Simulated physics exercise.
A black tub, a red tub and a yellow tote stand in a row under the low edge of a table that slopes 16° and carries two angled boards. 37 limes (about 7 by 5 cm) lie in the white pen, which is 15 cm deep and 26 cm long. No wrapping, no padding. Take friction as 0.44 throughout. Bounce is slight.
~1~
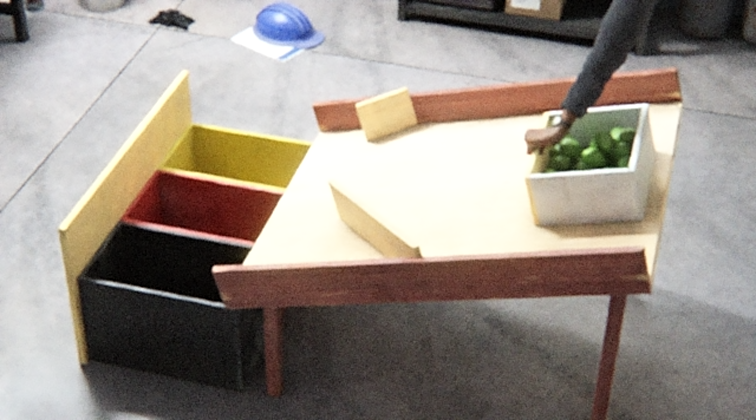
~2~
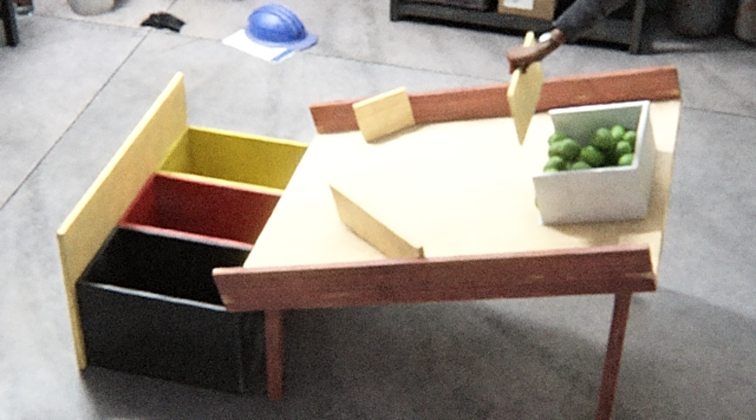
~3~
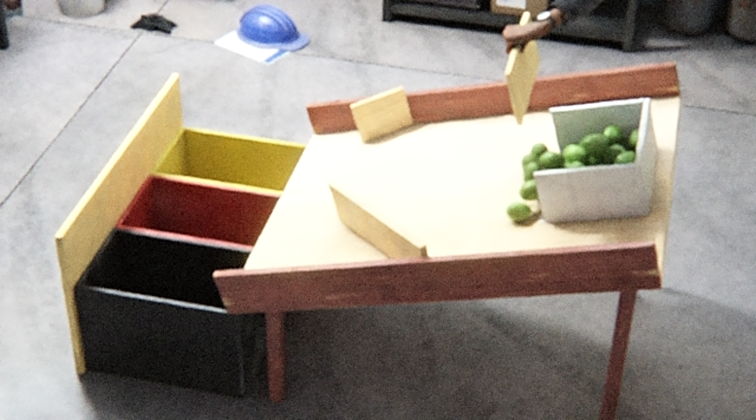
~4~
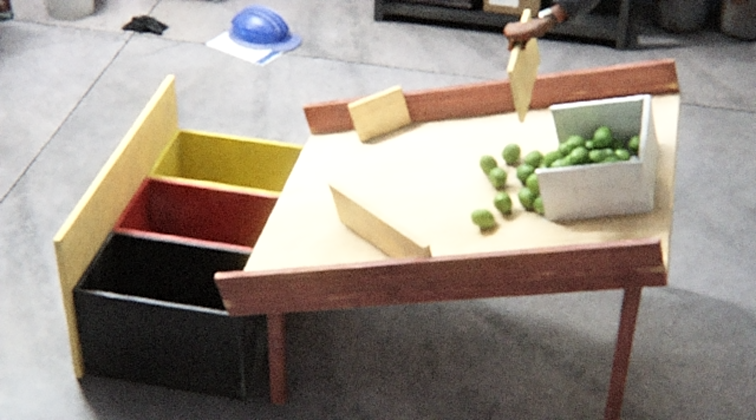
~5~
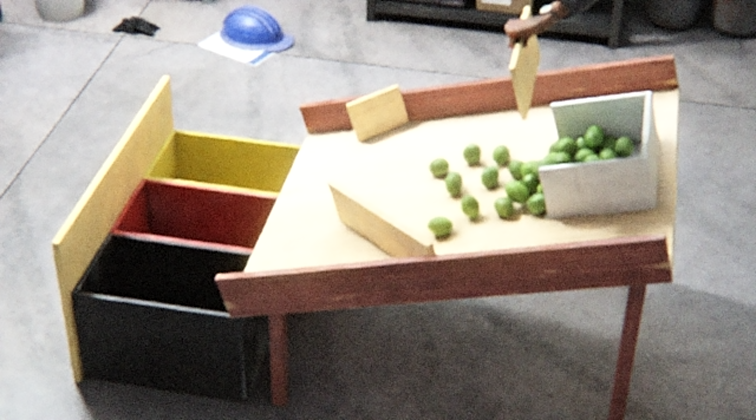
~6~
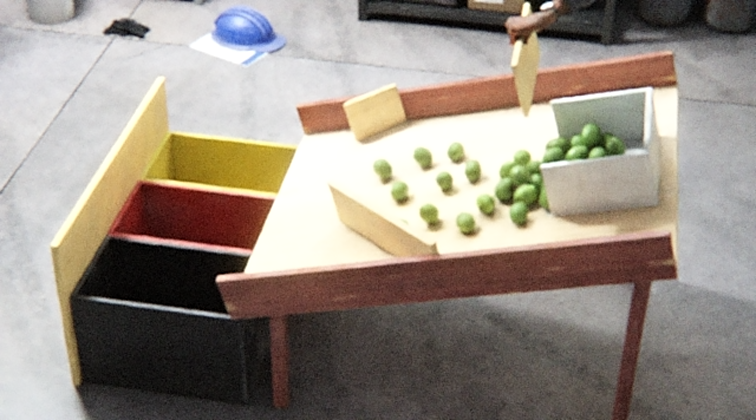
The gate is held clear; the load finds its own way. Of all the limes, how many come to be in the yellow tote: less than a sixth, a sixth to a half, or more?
Expect between a sixth and a half of the load in the yellow tote.
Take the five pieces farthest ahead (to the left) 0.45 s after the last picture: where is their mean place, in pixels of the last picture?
At about (248, 193).
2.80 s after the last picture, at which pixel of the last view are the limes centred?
Near (176, 277).
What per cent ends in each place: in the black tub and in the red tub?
Roughly 0 and 65 per cent.
Then, 0.45 s after the last picture, 8 still in the white pen, 1 in the red tub, 25 on the slope and 3 in the air.
Then, 1.01 s after the last picture, 1 still in the white pen, 9 in the red tub, 3 in the yellow tote, 23 on the slope and 1 in the air.
Then, 1.79 s after the last picture, 1 still in the white pen, 17 in the red tub, 12 in the yellow tote, 5 on the slope and 2 in the air.
Final count (2.80 s after the last picture), 1 still in the white pen, 24 in the red tub and 12 in the yellow tote. Asked share, 12 of 37, 32 per cent.
